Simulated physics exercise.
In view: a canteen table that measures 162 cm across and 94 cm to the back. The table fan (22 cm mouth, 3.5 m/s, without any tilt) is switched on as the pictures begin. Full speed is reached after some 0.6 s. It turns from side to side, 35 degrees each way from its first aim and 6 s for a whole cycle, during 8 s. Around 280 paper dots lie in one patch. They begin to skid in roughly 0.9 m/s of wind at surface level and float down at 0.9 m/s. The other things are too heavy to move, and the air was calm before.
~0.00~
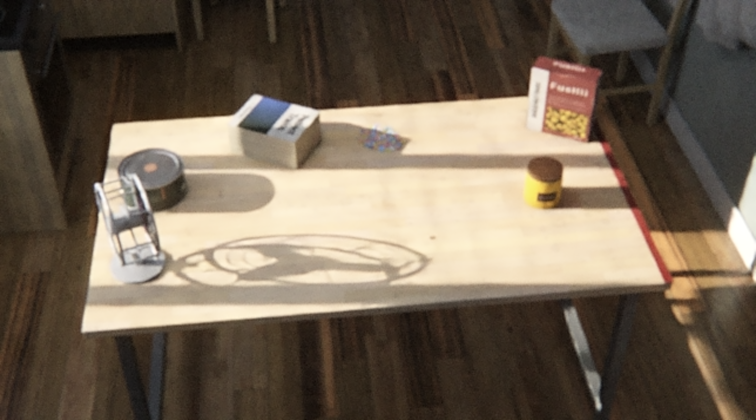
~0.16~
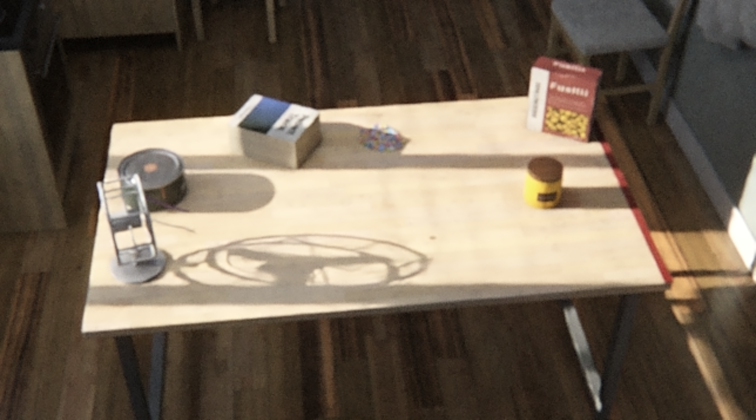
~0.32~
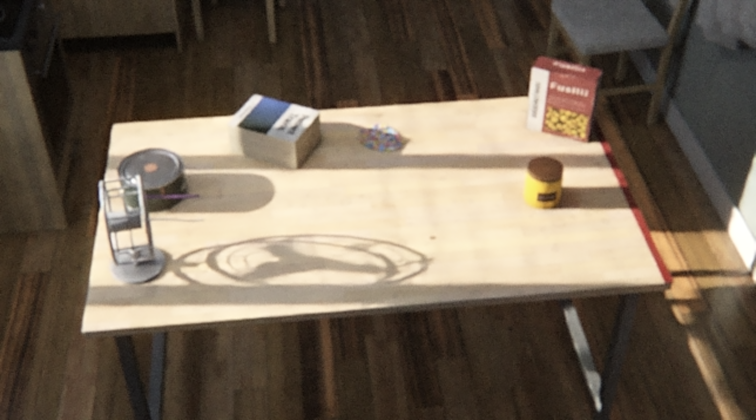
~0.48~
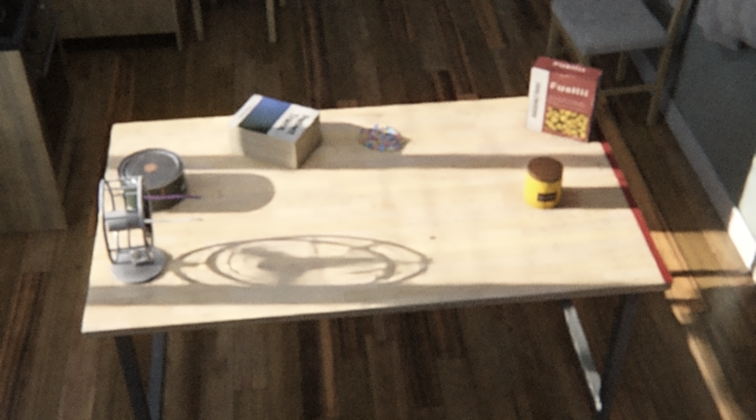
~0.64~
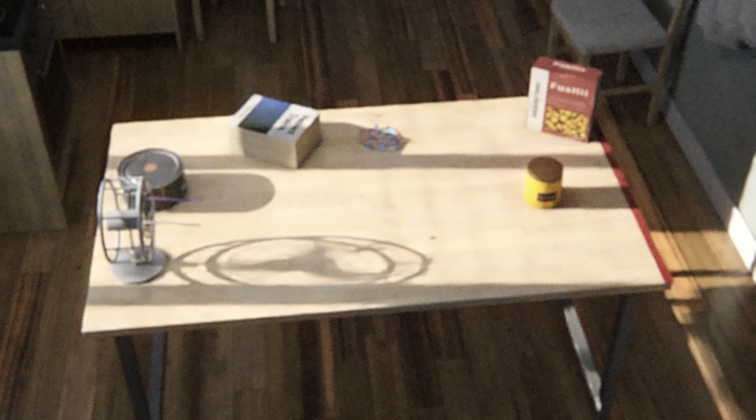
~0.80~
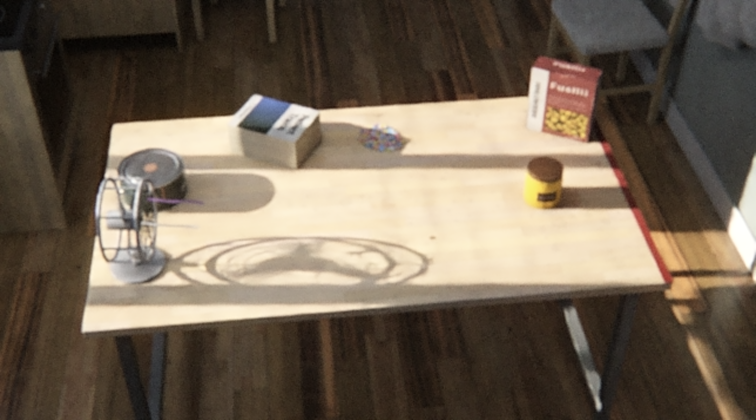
In this clip, a small table fan at the left of a wooden table turns its head gradually towards the front, while a patch of paper dots near the book, a tin, a yellow jar and a red pasta box stay still.
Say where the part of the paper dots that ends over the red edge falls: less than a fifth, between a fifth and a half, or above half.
Of the paper dots, less than a fifth end over the red edge.
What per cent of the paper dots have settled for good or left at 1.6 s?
Near 0 %.
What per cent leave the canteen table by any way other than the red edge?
Near 100 %.
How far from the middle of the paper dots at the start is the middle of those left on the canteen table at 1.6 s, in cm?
About 0 cm.
After 1.6 s the count stands so, 0 % are over the red edge; the middle of those left on the top is near (379, 137).
After 2.6 s the count stands so, 0 % are over the red edge; the middle of those left on the top is near (379, 137).
After 4.4 s the count stands so, 0 % are over the red edge; the middle of those left on the top is near (383, 125).
After 8.0 s, at the end, 0 % are over the red edge.
